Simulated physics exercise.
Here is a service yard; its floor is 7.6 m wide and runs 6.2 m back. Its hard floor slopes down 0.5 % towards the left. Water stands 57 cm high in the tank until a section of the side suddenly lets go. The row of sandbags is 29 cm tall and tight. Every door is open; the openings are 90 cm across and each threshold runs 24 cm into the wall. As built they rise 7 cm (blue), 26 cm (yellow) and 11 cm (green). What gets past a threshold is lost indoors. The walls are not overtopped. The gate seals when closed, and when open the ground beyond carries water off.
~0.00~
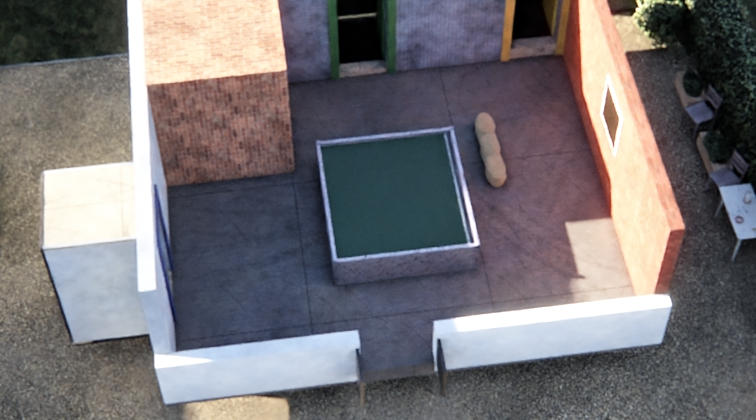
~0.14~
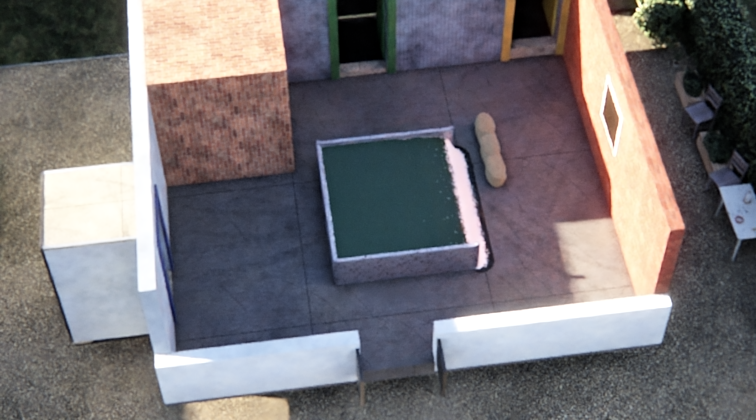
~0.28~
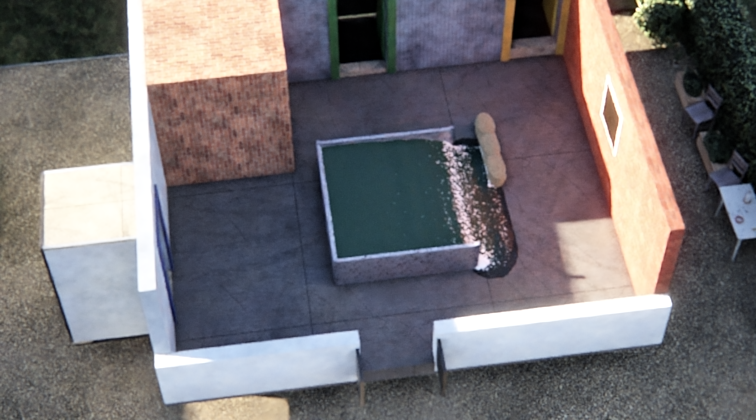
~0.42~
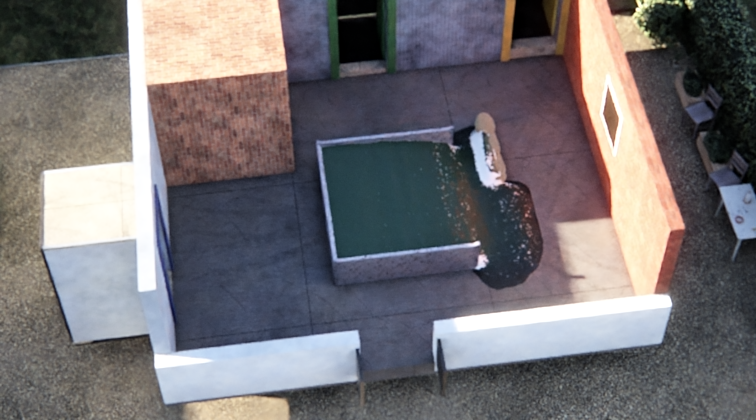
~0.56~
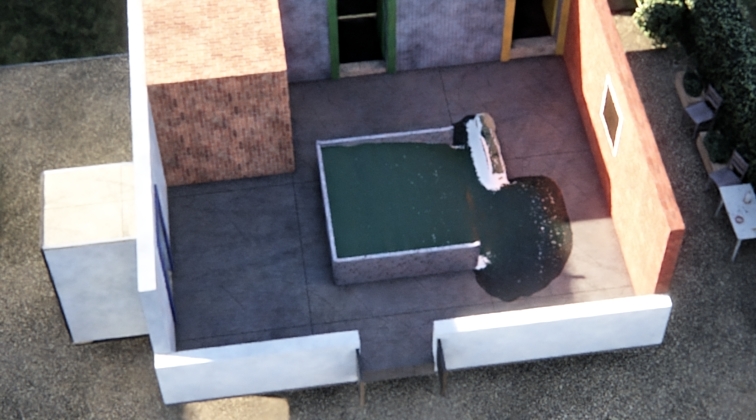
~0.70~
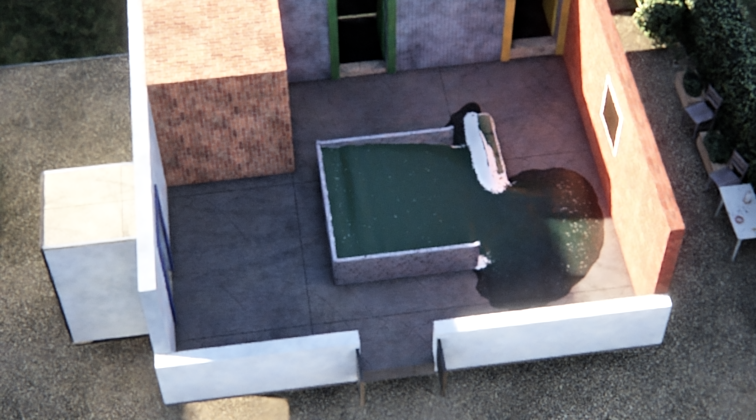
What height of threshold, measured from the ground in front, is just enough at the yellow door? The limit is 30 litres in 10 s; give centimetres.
About 15 cm.
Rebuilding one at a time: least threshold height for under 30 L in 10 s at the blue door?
Roughly 8.0 cm at blue.
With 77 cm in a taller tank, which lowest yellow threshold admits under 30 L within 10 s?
Some 26 cm.
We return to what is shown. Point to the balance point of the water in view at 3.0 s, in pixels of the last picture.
Around (493, 207).
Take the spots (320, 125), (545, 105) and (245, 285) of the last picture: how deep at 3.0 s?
Roughly 0, 6 and 0 cm, in turn.
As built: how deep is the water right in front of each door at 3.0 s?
In cm: Blue 0, yellow 21, green 10.
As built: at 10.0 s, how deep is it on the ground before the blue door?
About 10.0 cm.
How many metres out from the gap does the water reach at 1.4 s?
Some 3.6 m out.
After 1.4 s water covers 35 % of the floor, deepest (40 cm) near (485, 176); it has not reached the yellow door.
After 3.0 s water covers 50 % of the floor, deepest (38 cm) near (644, 323); 21 cm at the yellow door, 0 litres in over its 26 cm threshold.
After 10.0 s water covers 100 % of the floor, deepest (17 cm) near (339, 161); 9 cm at the yellow door, 0 litres in over its 26 cm threshold.
At the yellow door as built, the water arrived by 2.2 s and peaked near 24 cm at 3.2 s.
Run again over the same 10 s with other heights there, 44 litres in over 13.5 cm, 13 litres over 18.5 cm. The limit of 30 litres is kept from about 15 cm up.
